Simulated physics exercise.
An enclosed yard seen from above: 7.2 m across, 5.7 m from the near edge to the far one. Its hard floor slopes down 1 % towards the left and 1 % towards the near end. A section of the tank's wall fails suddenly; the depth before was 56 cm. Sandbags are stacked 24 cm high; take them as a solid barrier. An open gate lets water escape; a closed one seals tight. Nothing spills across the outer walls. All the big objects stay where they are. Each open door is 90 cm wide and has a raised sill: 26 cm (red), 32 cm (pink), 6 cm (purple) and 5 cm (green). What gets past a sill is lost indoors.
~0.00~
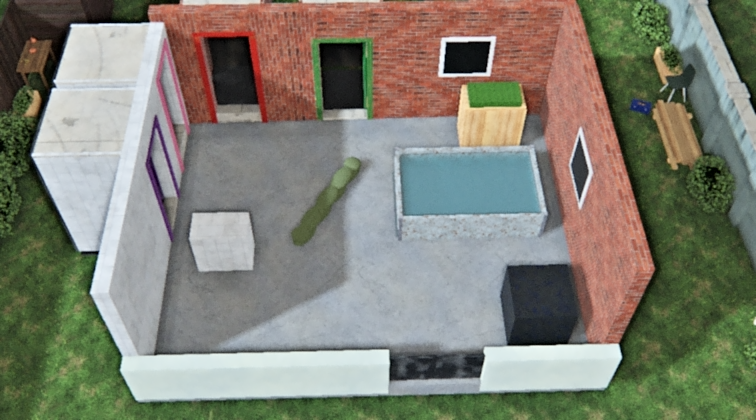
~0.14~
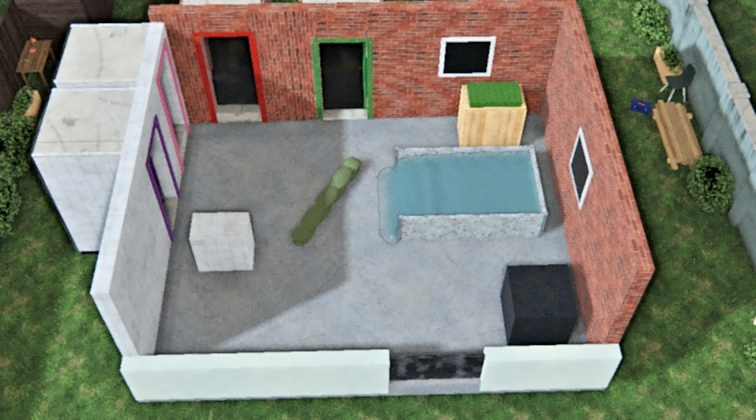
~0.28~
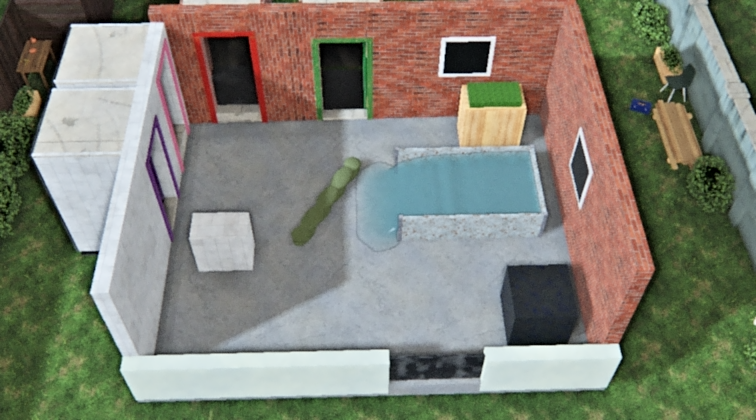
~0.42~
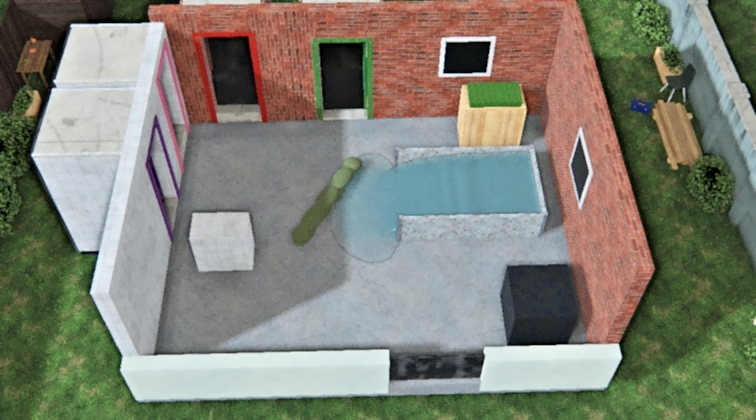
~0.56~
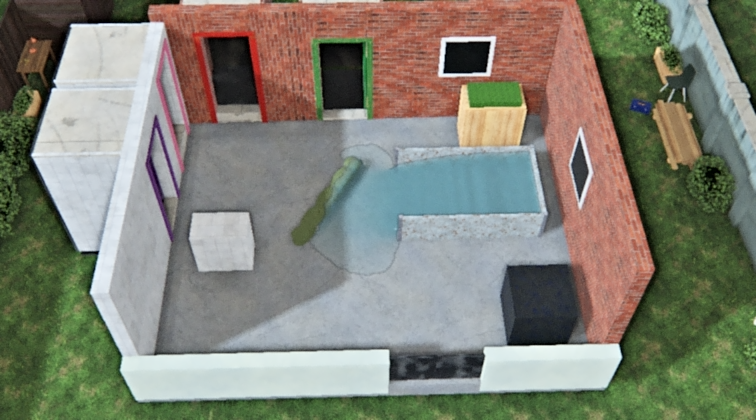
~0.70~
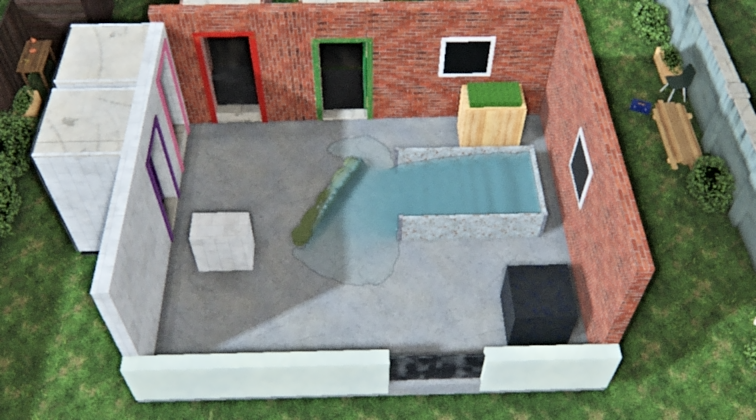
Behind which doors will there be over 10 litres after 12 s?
The water let in: At the red door it does not reach the limit; at the pink door it stays under the limit; at the purple door it passes the limit; at the green door it exceeds the limit.
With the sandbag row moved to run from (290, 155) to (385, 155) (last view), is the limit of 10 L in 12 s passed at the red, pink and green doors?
Then: Red under, pink not over, green not over.
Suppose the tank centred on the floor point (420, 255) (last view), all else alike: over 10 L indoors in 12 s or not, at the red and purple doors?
Against that limit: Red below, purple above.
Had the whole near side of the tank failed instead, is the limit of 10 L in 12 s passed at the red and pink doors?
Then: Red under, pink not over.
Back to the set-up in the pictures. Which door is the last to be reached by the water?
The pink one.
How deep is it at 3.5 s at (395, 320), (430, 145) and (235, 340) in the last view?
About 1, 2 and 4 cm.
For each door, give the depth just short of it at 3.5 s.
In cm: Red 3, pink 4, purple 9, green 11.
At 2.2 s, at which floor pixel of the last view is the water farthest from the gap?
Around (163, 379).
After 1.4 s water covers 25 % of the floor and is deepest (38 cm) near (349, 199); red door not reached, pink door not reached, purple door not reached, green door 7 cm at the sill, 0 L in.
After 2.2 s water covers 50 % of the floor and is deepest (36 cm) near (349, 192); red door not reached, pink door not reached, purple door not reached, green door 9 cm at the sill, 19 L in.
After 3.5 s water covers 60 % of the floor and is deepest (32 cm) near (151, 379); red door 3 cm at the sill, 0 L in, pink door 4 cm at the sill, 0 L in, purple door 9 cm at the sill, 2 L in, green door 11 cm at the sill, 64 L in.
After 7.0 s water covers 90 % of the floor and is deepest (16 cm) near (189, 134); red door 11 cm at the sill, 0 L in, pink door 10 cm at the sill, 0 L in, purple door 7 cm at the sill, 24 L in, green door 5 cm at the sill, 89 L in.
After 12.0 s water covers 95 % of the floor and is deepest (10 cm) near (170, 259); red door 6 cm at the sill, 0 L in, pink door 7 cm at the sill, 0 L in, purple door 10 cm at the sill, 41 L in, green door 3 cm at the sill, 95 L in.
